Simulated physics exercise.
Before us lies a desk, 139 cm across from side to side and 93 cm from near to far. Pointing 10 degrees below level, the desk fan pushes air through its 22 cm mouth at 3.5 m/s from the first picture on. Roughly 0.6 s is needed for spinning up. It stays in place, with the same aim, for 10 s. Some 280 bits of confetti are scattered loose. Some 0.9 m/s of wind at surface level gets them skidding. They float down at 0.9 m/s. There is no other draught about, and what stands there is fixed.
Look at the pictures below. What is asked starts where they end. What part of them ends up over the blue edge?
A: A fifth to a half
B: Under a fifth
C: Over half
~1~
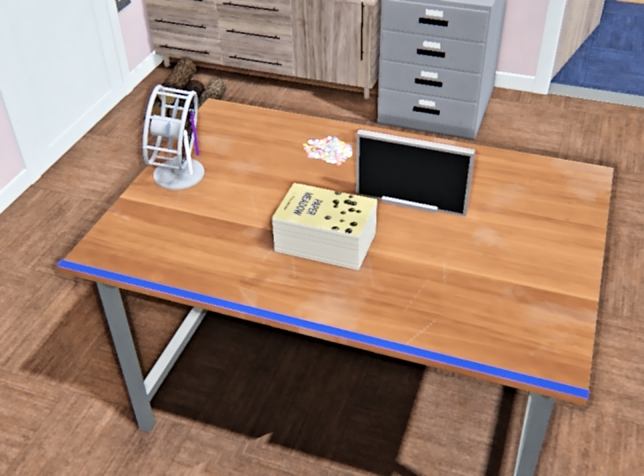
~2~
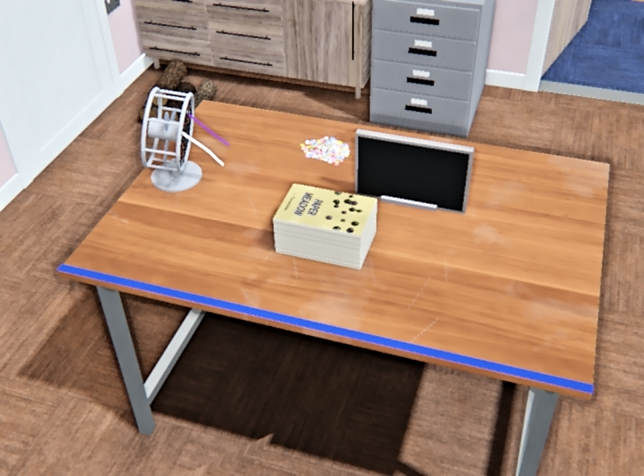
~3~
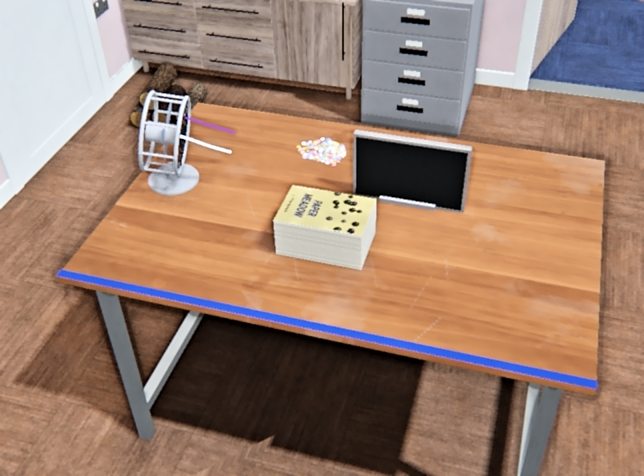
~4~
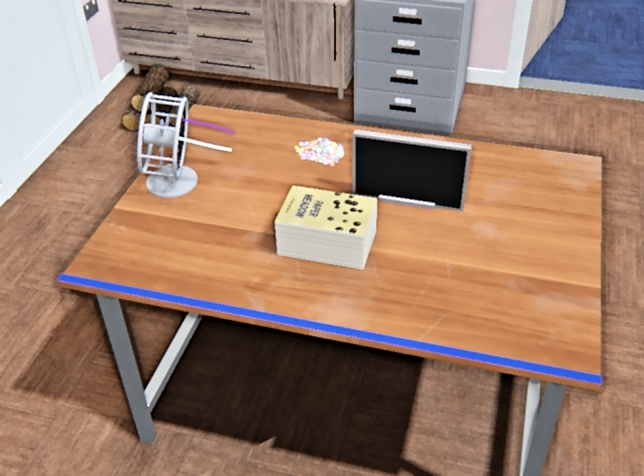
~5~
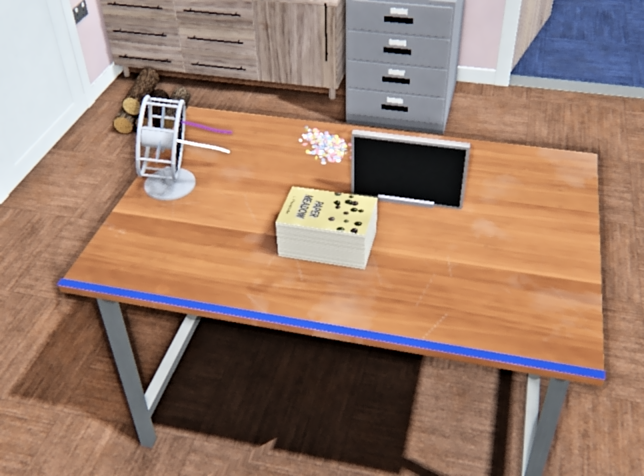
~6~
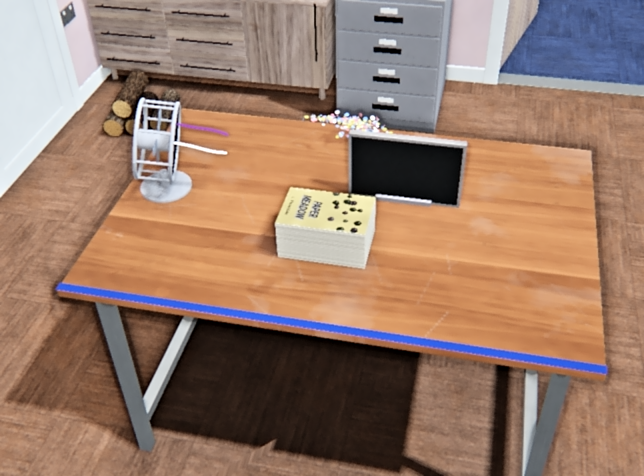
Option B: Under a fifth.
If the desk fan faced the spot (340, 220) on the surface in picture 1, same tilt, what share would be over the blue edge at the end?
0 %.
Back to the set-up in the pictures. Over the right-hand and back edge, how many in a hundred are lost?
I'd say near 0 percent right-hand and close to 100 percent back.
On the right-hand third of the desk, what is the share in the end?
About 0 percent.
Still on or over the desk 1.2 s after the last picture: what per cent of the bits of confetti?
Around 0 in a hundred are still there.
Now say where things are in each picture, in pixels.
In the first picture, the middle of the bits of confetti is near (333, 150), none has stirred yet and the mouth of the desk fan is at (171, 128).
In the second picture, the middle of the bits of confetti is near (330, 150), none has stirred yet and the blue edge is centred on (300, 326).
In the third picture, the middle of the bits of confetti is near (327, 151), none has stirred yet, the top of a laptop is at (412, 140) and the top of a book is at (326, 209).
In the fourth picture, the middle of the bits of confetti is near (324, 151) and none has stirred yet.
In the fifth picture, the middle of the bits of confetti is near (330, 145), the farthest in sight from the desk fan is at (350, 145) and about 75 % have left their places.
In the sixth picture, the middle of the bits of confetti is near (355, 124), the farthest in sight from the desk fan is at (377, 119) and all have left their places.
Then, 1.2 s after the last picture the count stands so, 0 % are over the blue edge.
Then, 2.4 s after the last picture the count stands so, 0 % are over the blue edge.
Then, 4.7 s after the last picture the count stands so, 0 % are over the blue edge.
Then, 9.2 s after the last picture, at the end, 0 % are over the blue edge.
